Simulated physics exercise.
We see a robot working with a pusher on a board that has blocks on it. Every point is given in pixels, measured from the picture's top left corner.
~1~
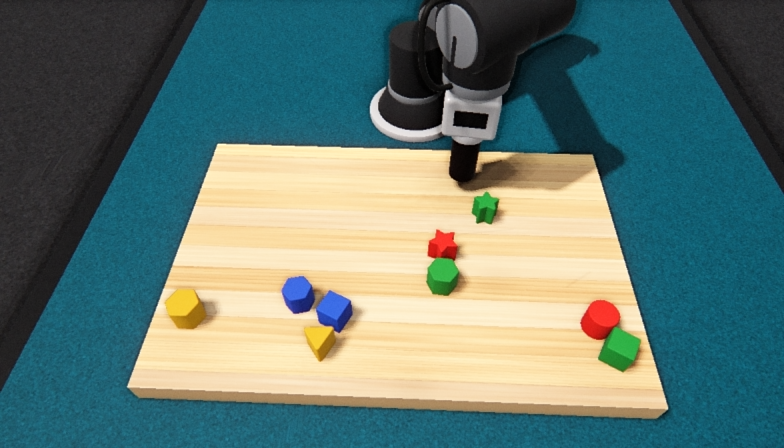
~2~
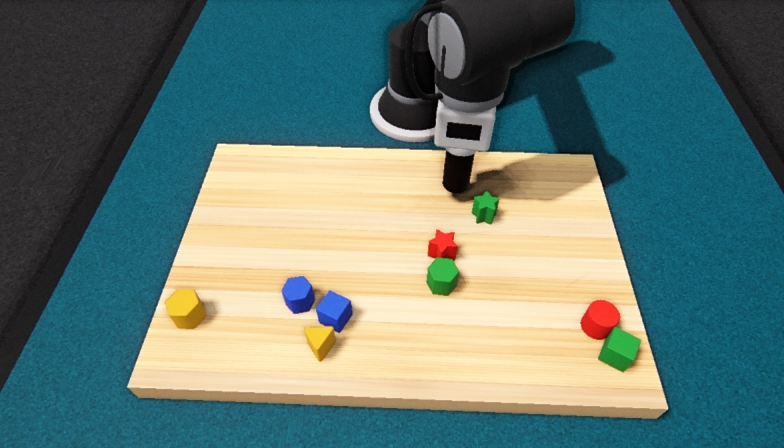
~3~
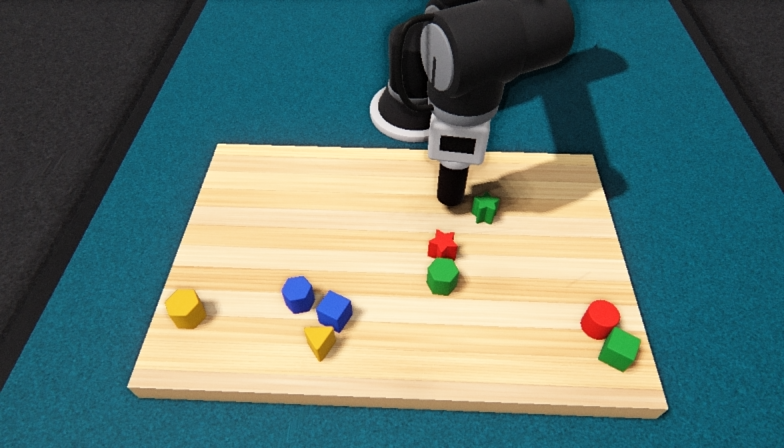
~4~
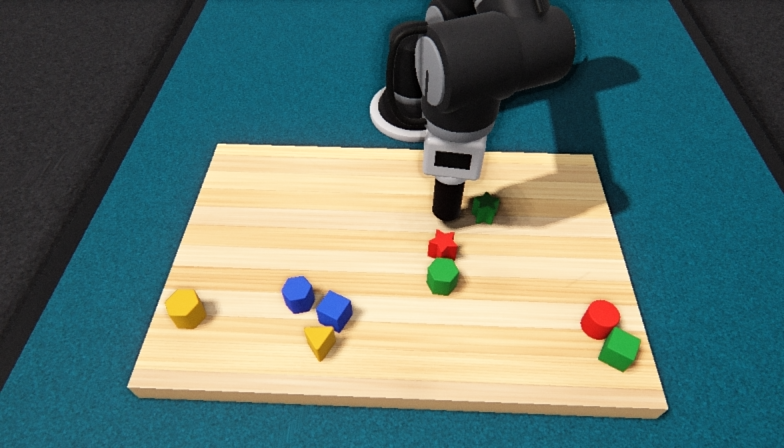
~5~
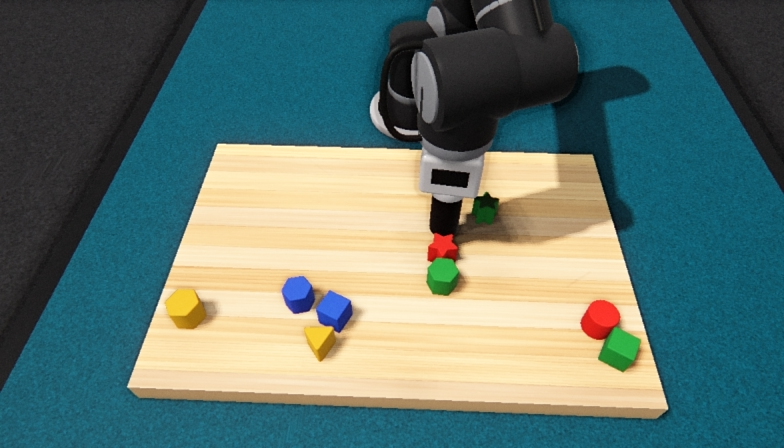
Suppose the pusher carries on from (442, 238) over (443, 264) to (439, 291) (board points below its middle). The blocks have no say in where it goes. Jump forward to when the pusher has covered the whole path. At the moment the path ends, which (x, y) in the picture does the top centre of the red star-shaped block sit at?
Near (438, 300).
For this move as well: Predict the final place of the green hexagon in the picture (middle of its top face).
In the picture, that point is around (448, 325).
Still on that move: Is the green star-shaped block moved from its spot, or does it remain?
Undisturbed, or as good as.
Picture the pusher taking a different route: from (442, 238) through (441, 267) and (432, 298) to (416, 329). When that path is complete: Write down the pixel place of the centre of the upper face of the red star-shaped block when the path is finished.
It ends at (410, 341).
What follows on the original path. Halfway along, pusher at (445, 253); red star-shaped block at (444, 271); green hexagon at (446, 297).
At the end, pusher at (441, 281); red star-shaped block at (438, 300); green hexagon at (448, 325), turned 45° anticlockwise; green star-shaped block not moved.
